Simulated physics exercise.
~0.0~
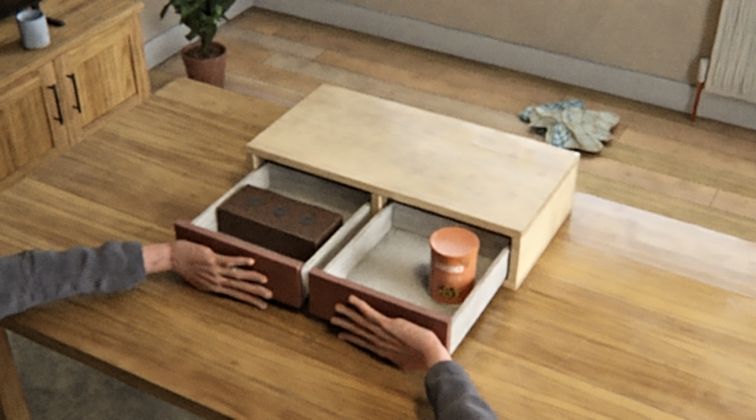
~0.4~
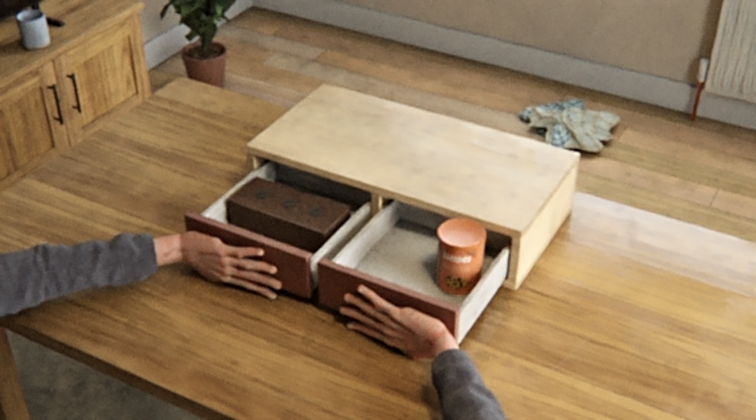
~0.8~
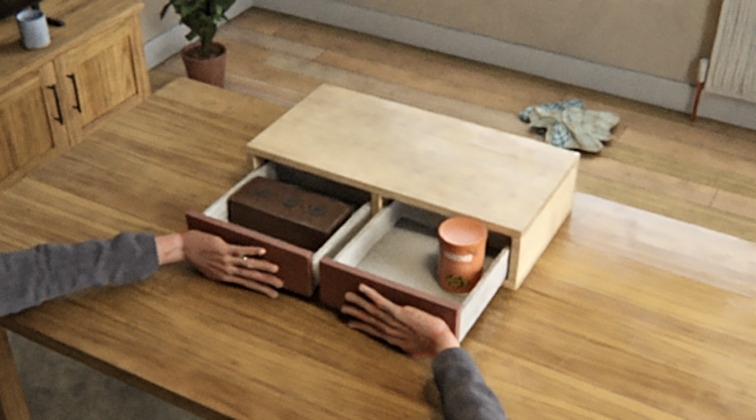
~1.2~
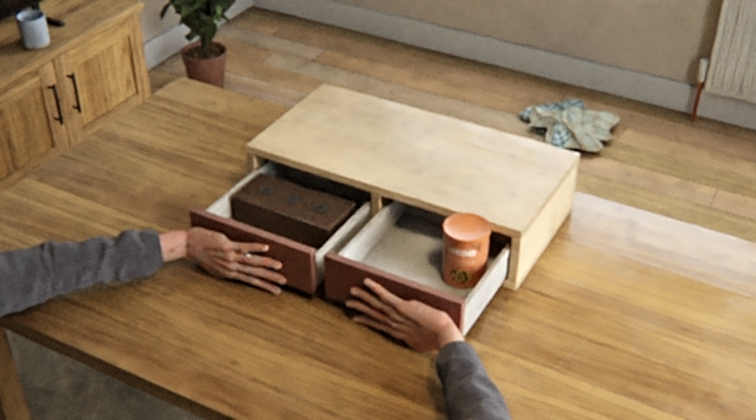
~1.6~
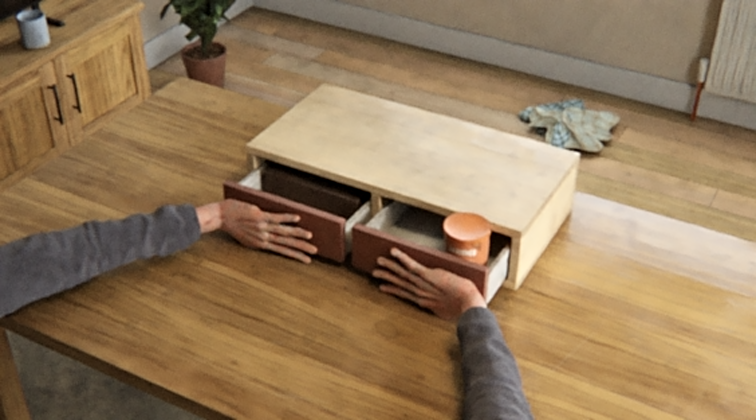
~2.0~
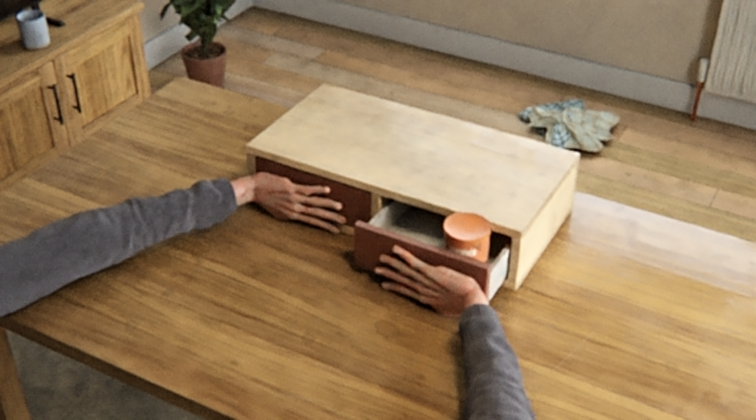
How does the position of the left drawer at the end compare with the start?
At the start the left drawer is pulled well out of the chest with the dark brown brick showing inside. By the end it has been pushed back, up and to the right, and sits closed in the chest.
